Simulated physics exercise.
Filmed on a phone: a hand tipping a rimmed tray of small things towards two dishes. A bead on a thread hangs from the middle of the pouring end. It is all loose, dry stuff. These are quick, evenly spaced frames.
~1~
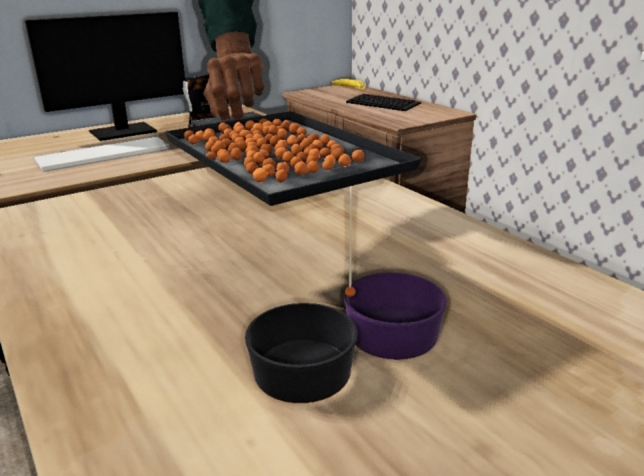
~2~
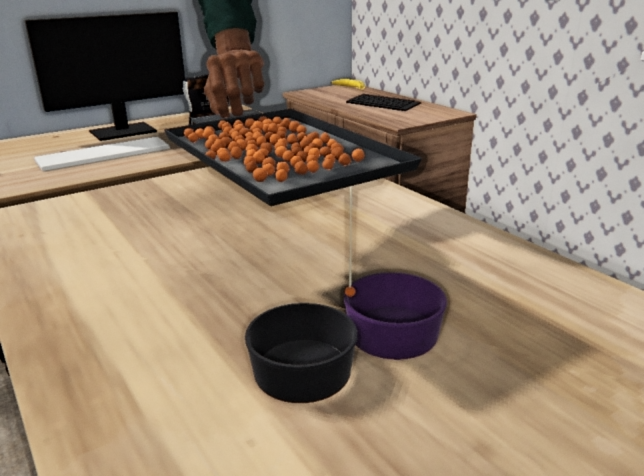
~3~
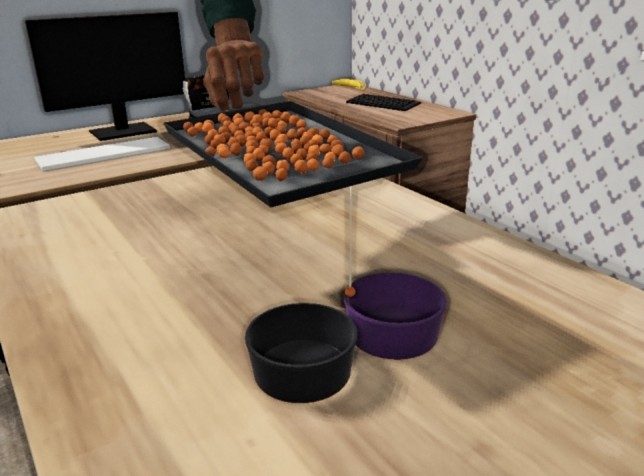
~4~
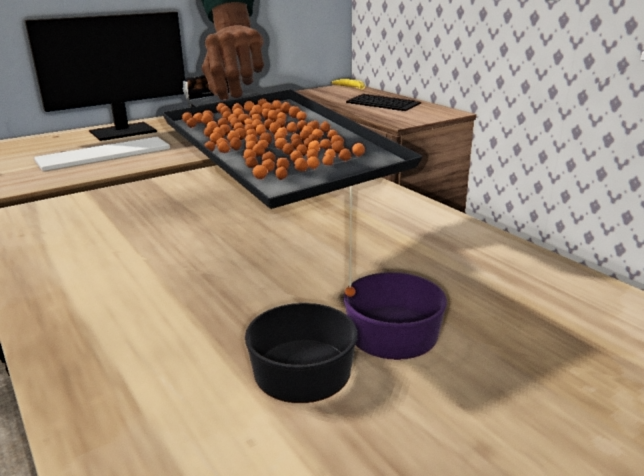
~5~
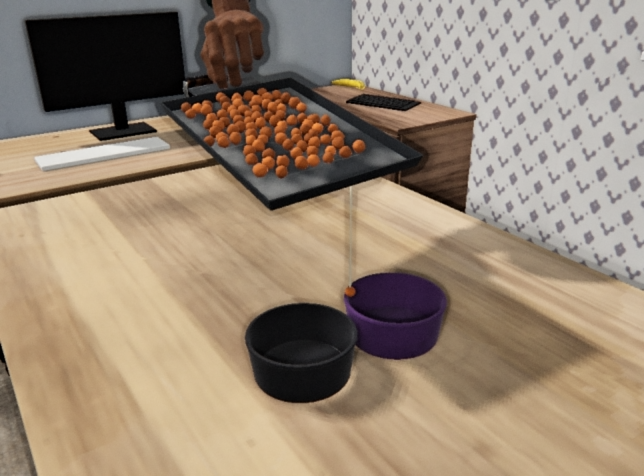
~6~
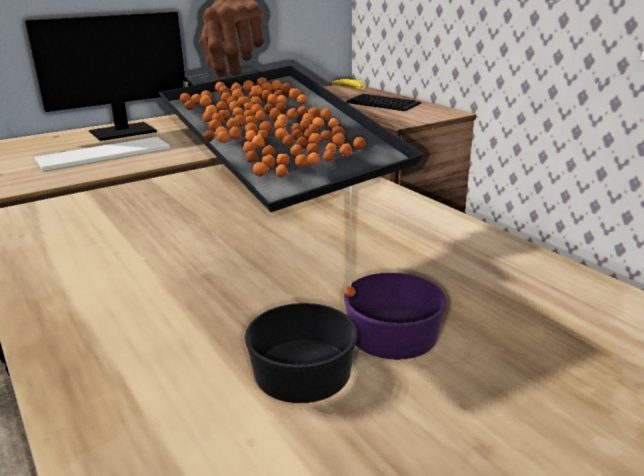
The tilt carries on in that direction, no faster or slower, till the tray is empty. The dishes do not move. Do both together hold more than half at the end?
Caught overall: Over half.
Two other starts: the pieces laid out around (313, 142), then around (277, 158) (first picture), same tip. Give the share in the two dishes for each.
First some 60, then 60 per cent.
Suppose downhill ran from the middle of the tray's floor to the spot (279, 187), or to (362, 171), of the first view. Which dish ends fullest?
First the left dish, then the dish on the right.
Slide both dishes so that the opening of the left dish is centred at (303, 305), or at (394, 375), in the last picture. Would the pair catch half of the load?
In turn: Below a half; below a half.
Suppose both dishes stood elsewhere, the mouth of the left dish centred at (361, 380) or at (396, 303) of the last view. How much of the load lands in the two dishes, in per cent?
About 10 and 10 per cent.
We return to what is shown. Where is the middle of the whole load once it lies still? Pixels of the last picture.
Roughly at (312, 368).
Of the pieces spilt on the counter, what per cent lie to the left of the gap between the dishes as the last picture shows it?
Close to 30 per cent.
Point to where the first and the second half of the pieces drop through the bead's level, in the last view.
Early half (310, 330), late half (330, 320).
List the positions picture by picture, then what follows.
The first picture shows corners of the pouring end at (270, 192) and (417, 158), level; middle of the load at (261, 143), coated peanuts; left dish at (332, 376); right dish at (427, 334); bead on its thread at (350, 292).
The second picture shows corners of the pouring end at (270, 193) and (417, 158), level; middle of the load at (261, 142).
The third picture shows corners of the pouring end at (270, 194) and (417, 157), tipped barely, lowest at the left corner; middle of the load at (261, 137).
The fourth picture shows corners of the pouring end at (271, 196) and (417, 156), tipped a little, lowest at the left corner; middle of the load at (261, 130).
The fifth picture shows corners of the pouring end at (271, 198) and (418, 154), tipped a little, lowest at the left corner; middle of the load at (261, 123).
The sixth picture shows corners of the pouring end at (271, 200) and (418, 153), tipped a little, lowest at the left corner; middle of the load at (261, 116); left dish at (332, 376); right dish at (427, 334).
Soon, tray tipped steeply; nearly all on the tray; a small part in the left dish; a stray few outside both; a stray few in the air.
A while on, tray tipped right over; about a quarter on the tray; about a quarter in the left dish; a small part outside both; about a third in the air.
Towards the end, tray tipped past a quarter turn; about two thirds in the left dish; a stray few in the right dish; about a third outside both.
Finally, tray tipped past a quarter turn; about two thirds in the left dish; a stray few in the right dish; about a third outside both.
